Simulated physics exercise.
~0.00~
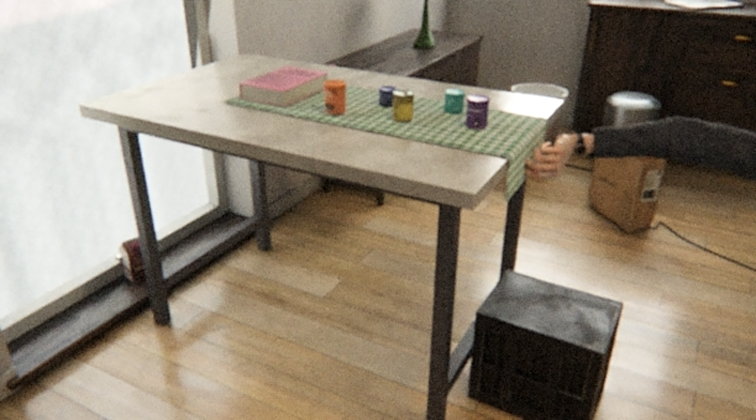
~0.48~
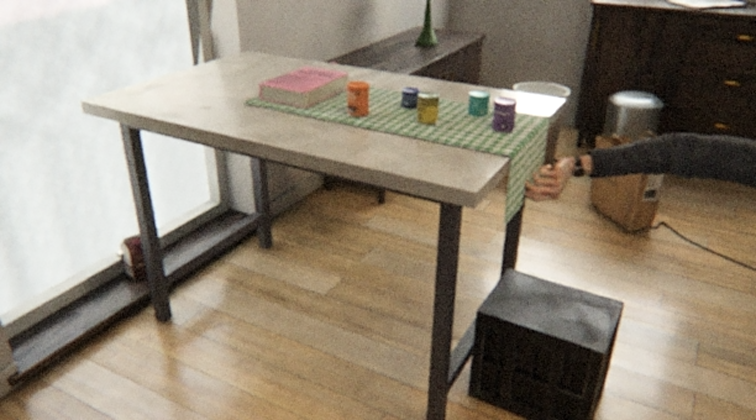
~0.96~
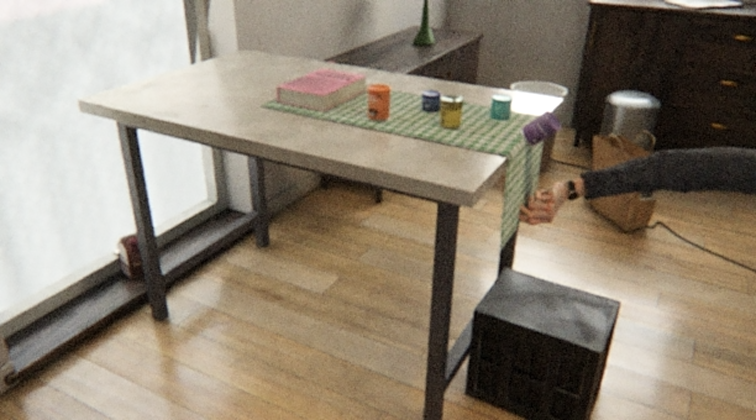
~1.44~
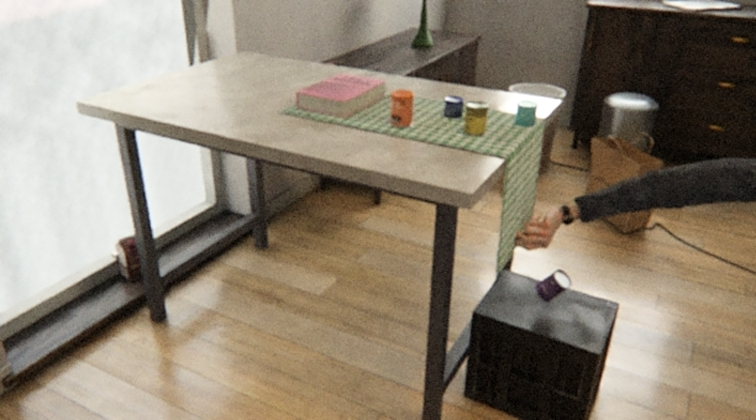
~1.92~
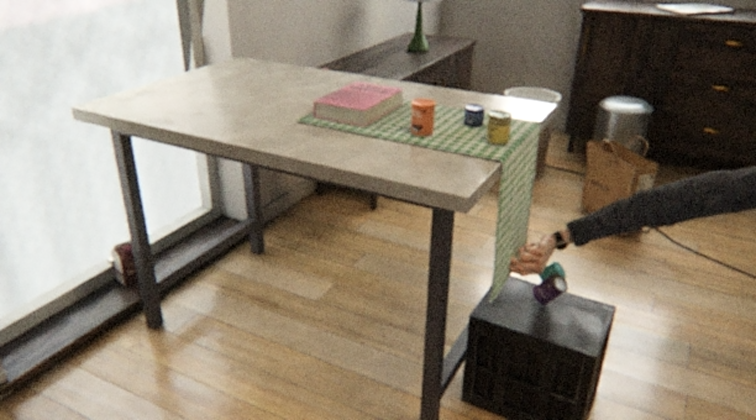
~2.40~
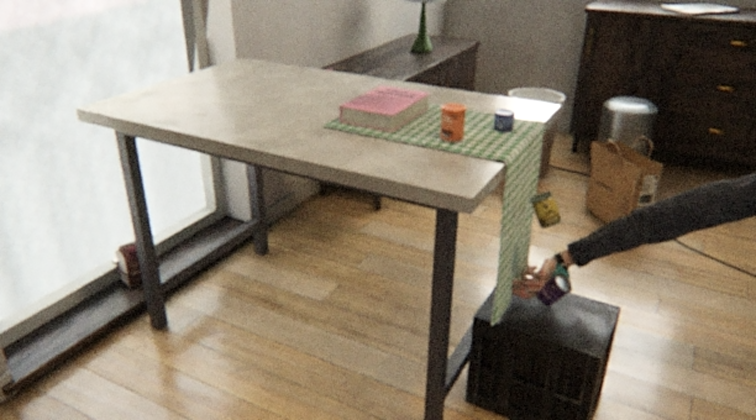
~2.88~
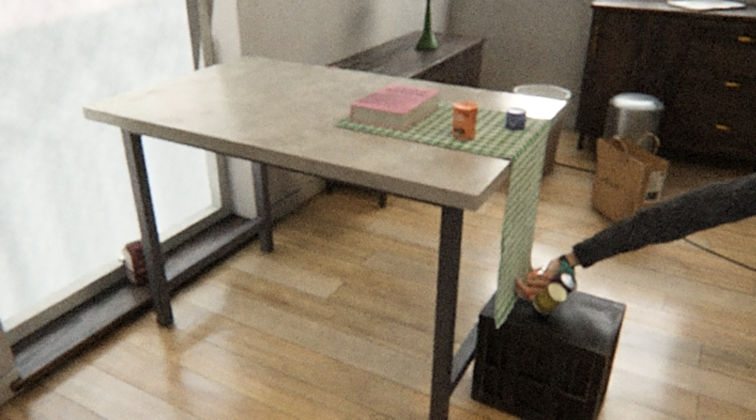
A hand reaching in from the right slowly pulls the hanging end of a green checked cloth down over the right edge of a pale table, seen from slightly above in a wood-floored room. On the cloth sit a pink book and orange, dark blue, yellow, turquoise and purple containers, with a black crate below. As everything slides right, the purple one tips off onto the crate, then the turquoise one follows, and the yellow one after it. Finally the hand holds the hem at the crate, while the book, orange and blue containers remain on top.
